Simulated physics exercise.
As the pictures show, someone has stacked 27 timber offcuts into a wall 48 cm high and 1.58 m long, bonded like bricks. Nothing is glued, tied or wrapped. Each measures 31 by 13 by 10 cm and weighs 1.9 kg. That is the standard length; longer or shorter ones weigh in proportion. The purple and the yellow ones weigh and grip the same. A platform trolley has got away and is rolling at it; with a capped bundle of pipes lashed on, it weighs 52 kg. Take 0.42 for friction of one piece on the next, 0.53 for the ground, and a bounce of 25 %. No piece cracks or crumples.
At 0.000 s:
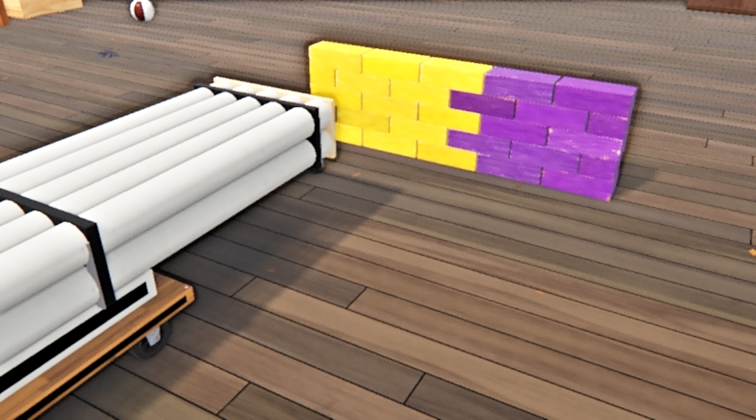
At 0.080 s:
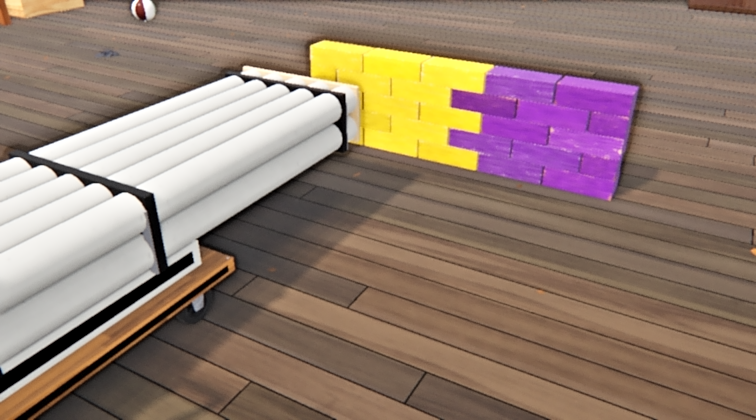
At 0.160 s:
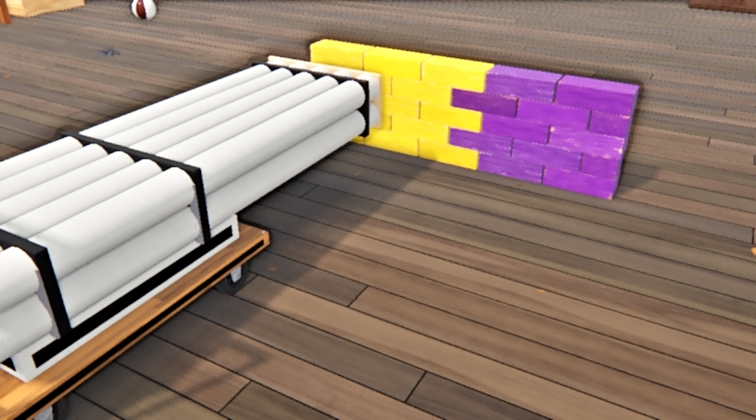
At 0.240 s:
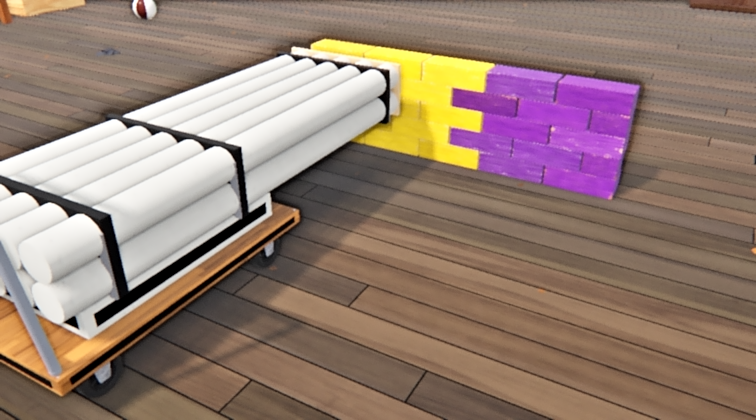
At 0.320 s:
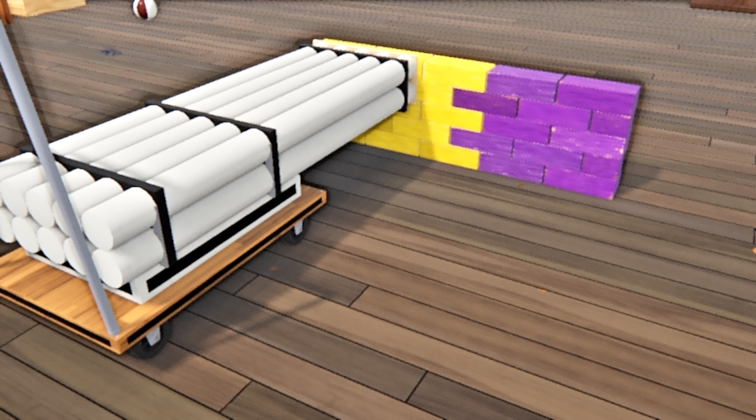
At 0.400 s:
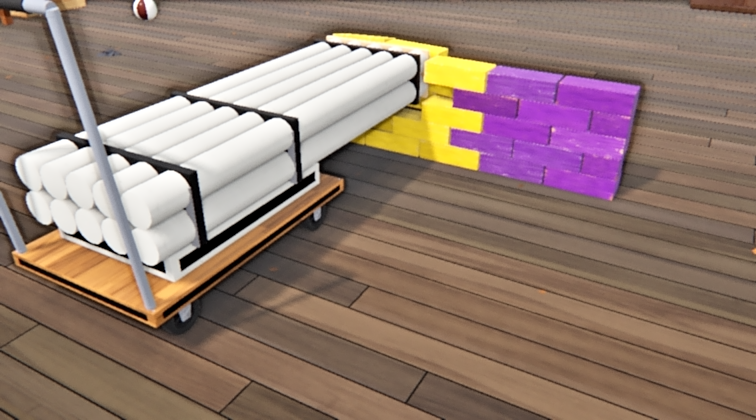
The clip opens on a low wall of yellow and purple blocks standing on a plank floor, with a trolley carrying strapped white pipes to its left. The trolley rolls toward the wall's yellow end until the pipes meet it, then they push in, shifting and tilting some yellow blocks while the purple ones stay still.
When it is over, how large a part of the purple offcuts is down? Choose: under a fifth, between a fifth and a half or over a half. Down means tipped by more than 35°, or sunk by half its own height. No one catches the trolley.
The part is less than a fifth.
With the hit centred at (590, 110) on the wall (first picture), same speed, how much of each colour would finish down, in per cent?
Then yellow 10, purple 80 per cent.
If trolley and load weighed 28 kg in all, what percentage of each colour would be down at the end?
In that case yellow 70, purple 0 per cent.
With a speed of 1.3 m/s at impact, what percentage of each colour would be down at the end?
In that case yellow 70, purple 0 per cent.
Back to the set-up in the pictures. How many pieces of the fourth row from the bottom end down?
3 of them.
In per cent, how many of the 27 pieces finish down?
Near 40 per cent.
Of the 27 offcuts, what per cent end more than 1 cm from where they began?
Shifted: 55 per cent.
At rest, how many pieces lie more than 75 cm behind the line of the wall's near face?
Roughly 8 of them.
After 0.72 s, load 64 cm past the wall's line, still rolling; none of the 12 purple offcuts down (8 of 27 in all colours); top purple offcut unmoved; top yellow offcut 41° from how it stood.
After 1.30 s, load 1.32 m past the wall's line, still rolling; none of the 12 purple offcuts down (10 of 27 in all colours); top purple offcut 11 mm from its place; top yellow offcut 33° from how it stood, 30 mm lower.
In the end (3.0 s), load 1.79 m past the wall's line, still rolling; none of the 12 purple offcuts down (11 of 27 in all colours); top purple offcut unmoved; top yellow offcut on its side. That is 0 per cent. From the last view, middles, top purple offcut near (524, 84), top yellow offcut near (512, 118).
